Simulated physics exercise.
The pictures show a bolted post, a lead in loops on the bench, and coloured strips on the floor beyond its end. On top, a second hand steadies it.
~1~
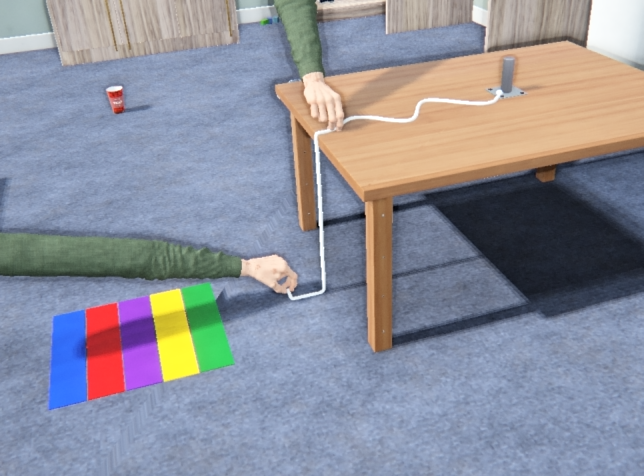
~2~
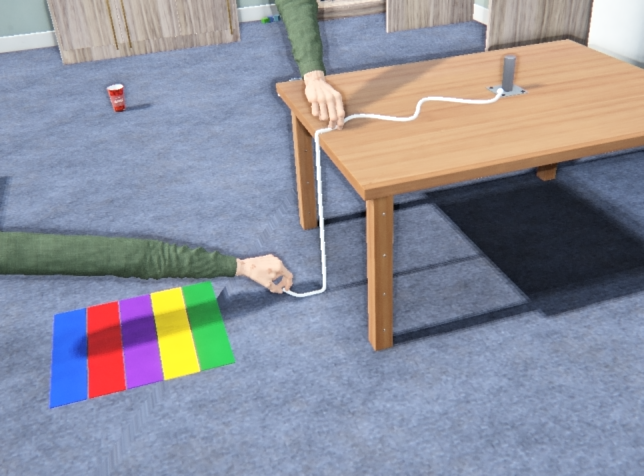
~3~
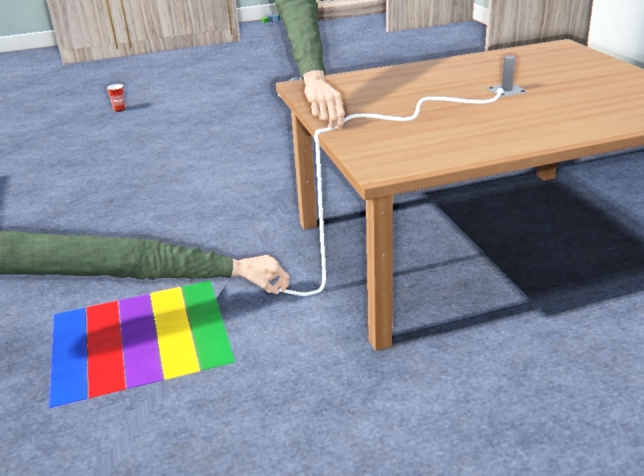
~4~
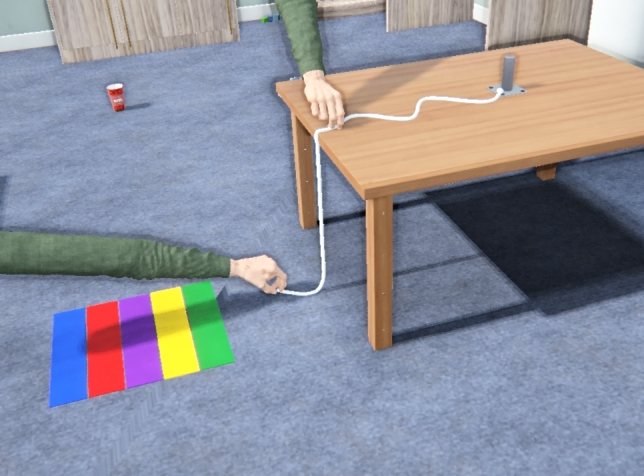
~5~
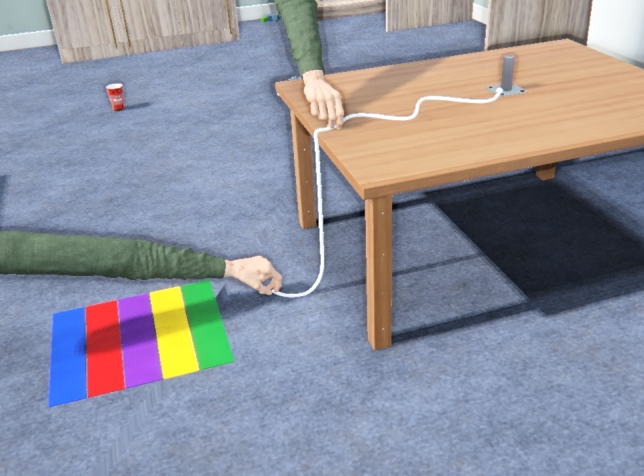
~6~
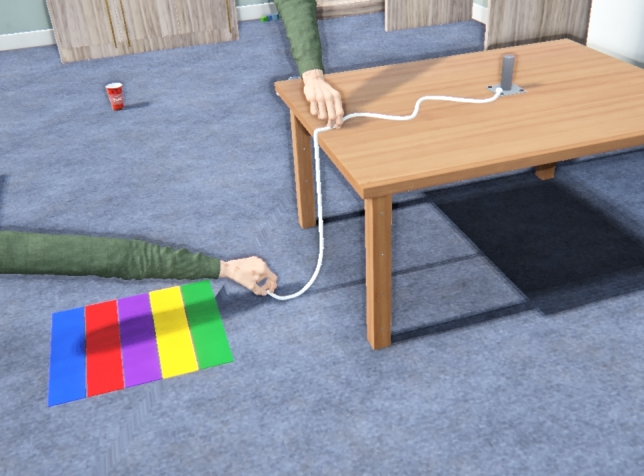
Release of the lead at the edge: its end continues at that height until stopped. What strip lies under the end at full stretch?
The red one.
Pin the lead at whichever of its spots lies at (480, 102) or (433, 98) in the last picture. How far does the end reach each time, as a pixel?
Per try (px): (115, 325), (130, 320).
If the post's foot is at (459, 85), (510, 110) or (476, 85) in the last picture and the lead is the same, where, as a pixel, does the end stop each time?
Try by try: (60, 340), (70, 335) and (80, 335).
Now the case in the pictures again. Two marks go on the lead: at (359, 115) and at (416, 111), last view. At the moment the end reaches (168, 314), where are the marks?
Roughly (319, 129) for the first and (385, 114) for the second.
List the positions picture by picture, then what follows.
In the first picture, end (288, 290); green (213, 351); yellow (178, 360); purple (142, 368); red (105, 377); blue (68, 386).
In the second picture, end (284, 289); lead through (490, 102) (420, 104) (378, 117) (320, 134) (321, 205) (324, 272).
In the third picture, end (280, 290).
In the fourth picture, end (278, 290); lead through (490, 101) (419, 104) (378, 117) (319, 134) (321, 205) (324, 271).
In the fifth picture, end (272, 291).
In the sixth picture, end (268, 291); lead through (489, 101) (419, 103) (377, 116) (318, 133) (320, 204) (317, 271).
Soon after, end near (168, 314); over yellow.
After that, end near (125, 323); over purple.
At the stop, end near (101, 329); over red. It halts on the red strip.
